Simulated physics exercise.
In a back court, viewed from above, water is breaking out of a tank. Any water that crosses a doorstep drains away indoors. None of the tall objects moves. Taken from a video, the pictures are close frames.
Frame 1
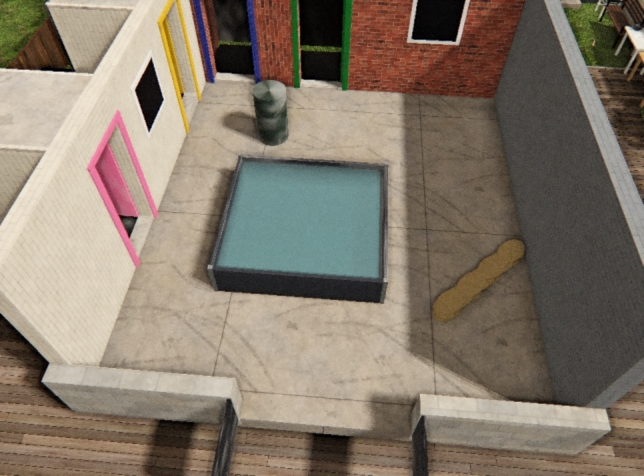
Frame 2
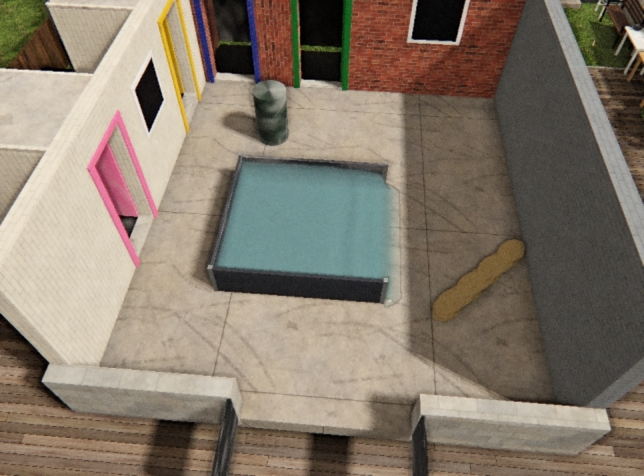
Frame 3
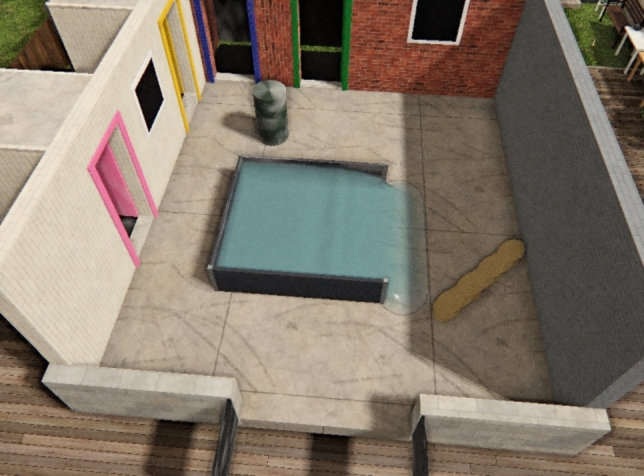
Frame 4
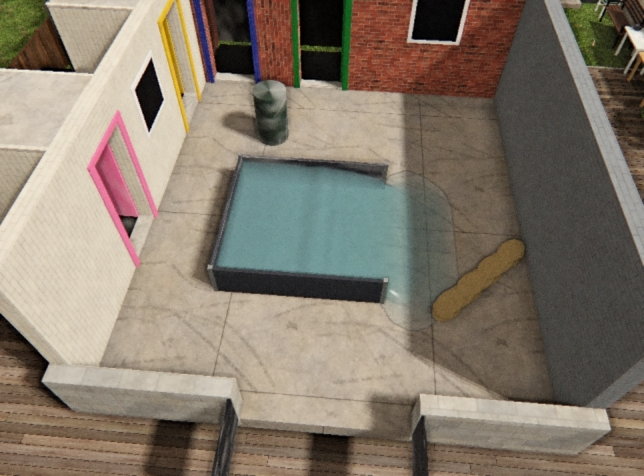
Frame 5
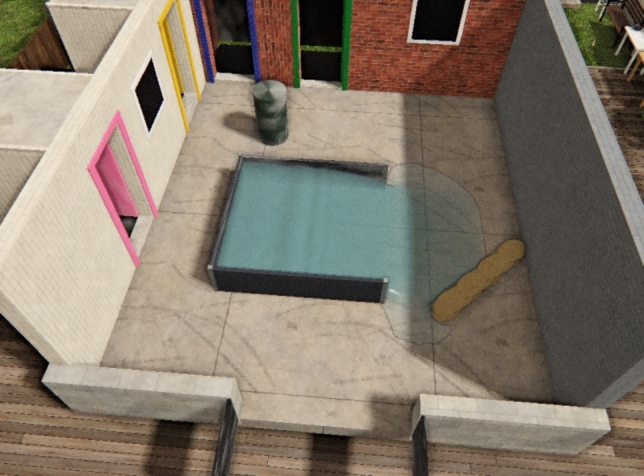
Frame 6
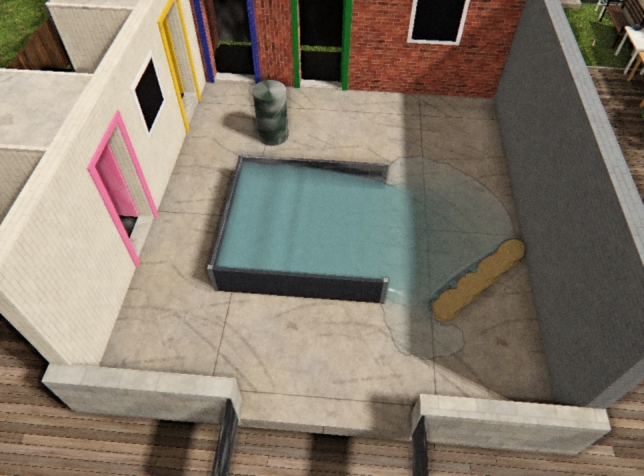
In a walled back court, water pours from a tank's right side and spreads rightward.
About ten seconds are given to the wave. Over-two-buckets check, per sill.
Result: The green door is going to overshoot the allowance. The blue door is going to overshoot the allowance. The pink door is going to stay inside the allowance. The yellow door is going to stay inside the allowance.
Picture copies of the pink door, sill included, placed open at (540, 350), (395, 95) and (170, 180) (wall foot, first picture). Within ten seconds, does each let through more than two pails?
Same order as asked - stays within the limit, exceeds the limit and stays within the limit.
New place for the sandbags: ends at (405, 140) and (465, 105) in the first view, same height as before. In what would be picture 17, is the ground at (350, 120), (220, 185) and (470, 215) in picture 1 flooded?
In turn: No water, no water, covered.
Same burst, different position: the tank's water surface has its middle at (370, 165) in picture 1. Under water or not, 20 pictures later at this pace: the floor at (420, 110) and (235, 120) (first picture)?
The first spot is inundated and the second is left dry.
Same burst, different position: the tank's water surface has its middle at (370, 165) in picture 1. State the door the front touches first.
Answer: The green one.
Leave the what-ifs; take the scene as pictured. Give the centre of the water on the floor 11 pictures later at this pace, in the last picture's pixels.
Centre of mass: Roughly (394, 228).
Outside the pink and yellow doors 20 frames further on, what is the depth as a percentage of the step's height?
First 0 percent, then 0 percent.
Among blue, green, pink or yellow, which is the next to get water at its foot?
The green one is the one.
A moment on, water covers 20 % of the floor; the green door not reached, the blue door not reached, the pink door not reached, the yellow door not reached.
Next, water covers 30 % of the floor; the green door not reached, the blue door not reached, the pink door not reached, the yellow door not reached.
Then, water covers 45 % of the floor; the green door wet at the sill, nothing in, the blue door not reached, the pink door not reached, the yellow door not reached.
Later, water covers 70 % of the floor; the green door under two buckets in, the blue door wet at the sill, nothing in, the pink door not reached, the yellow door wet at the sill, nothing in.
In the end, water covers 90 % of the floor; the green door over two buckets in, the blue door over two buckets in, the pink door wet at the sill, nothing in, the yellow door wet at the sill, nothing in.
